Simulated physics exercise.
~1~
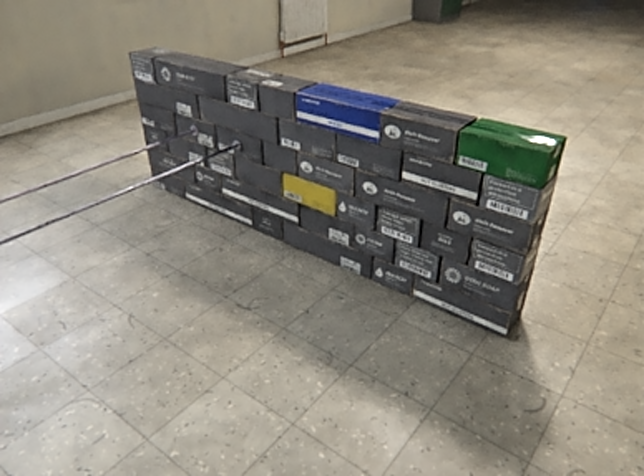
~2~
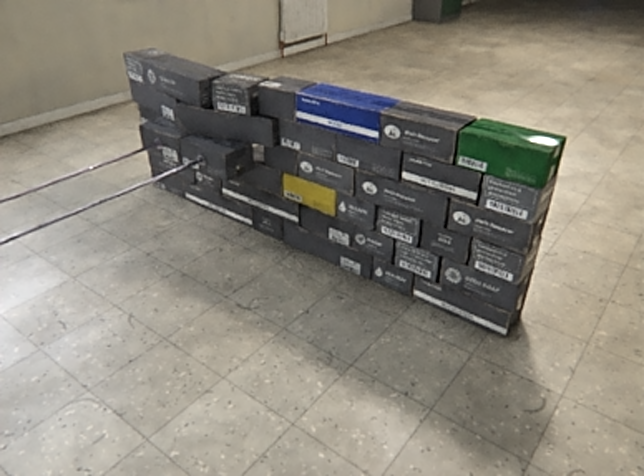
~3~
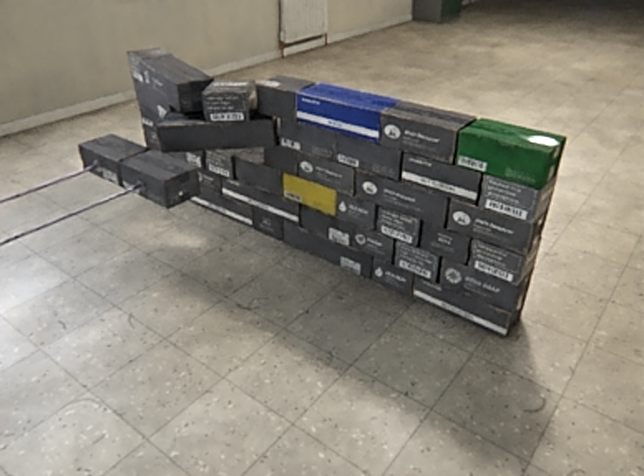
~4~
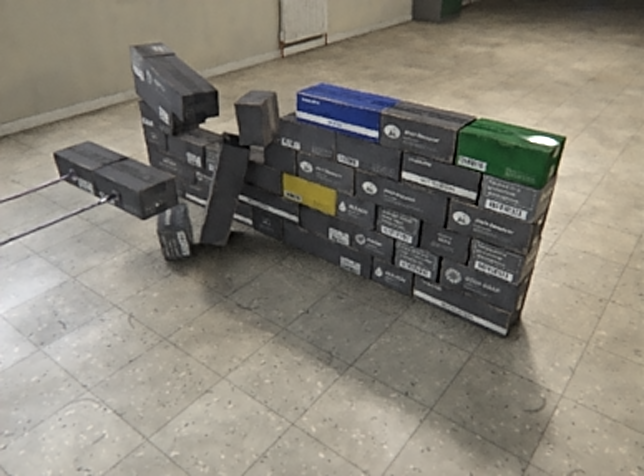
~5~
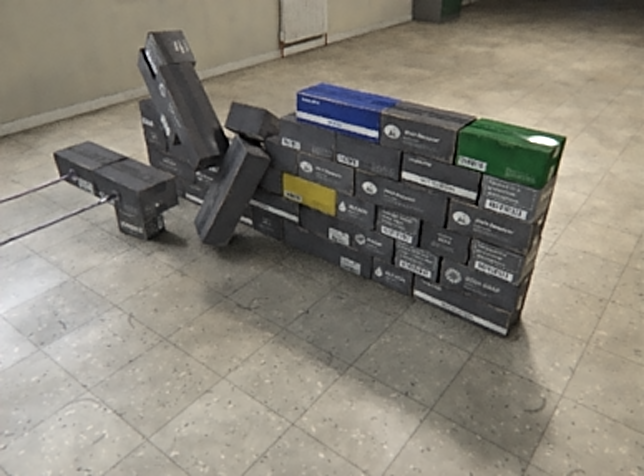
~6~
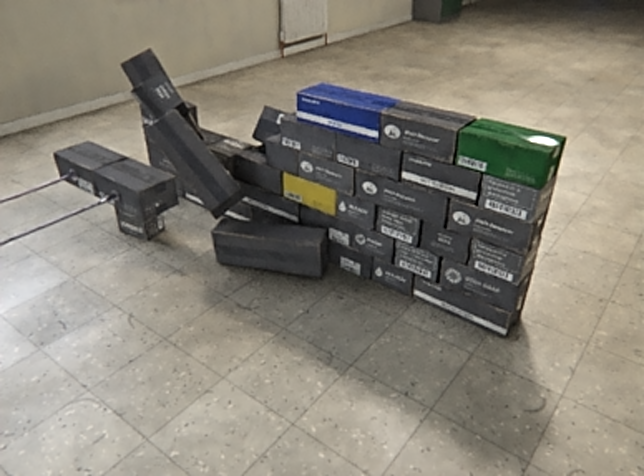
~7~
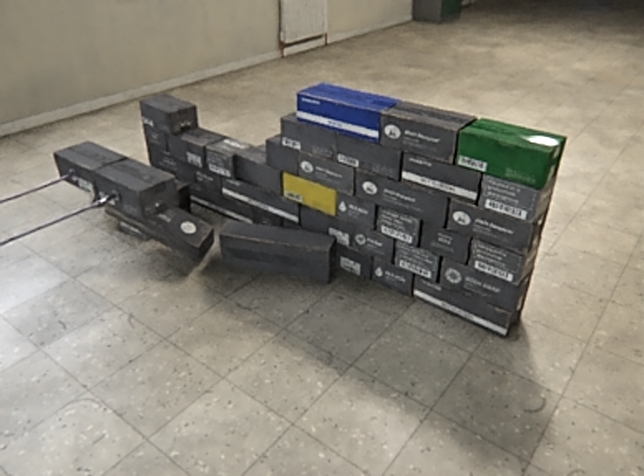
The clip shows two rods pulling a pair of adjoining dark boxes leftward out of a wall of stacked boxes; several boxes above tilt and tumble at the left end, leaving a gap, while the blue, yellow and green boxes stay in place.
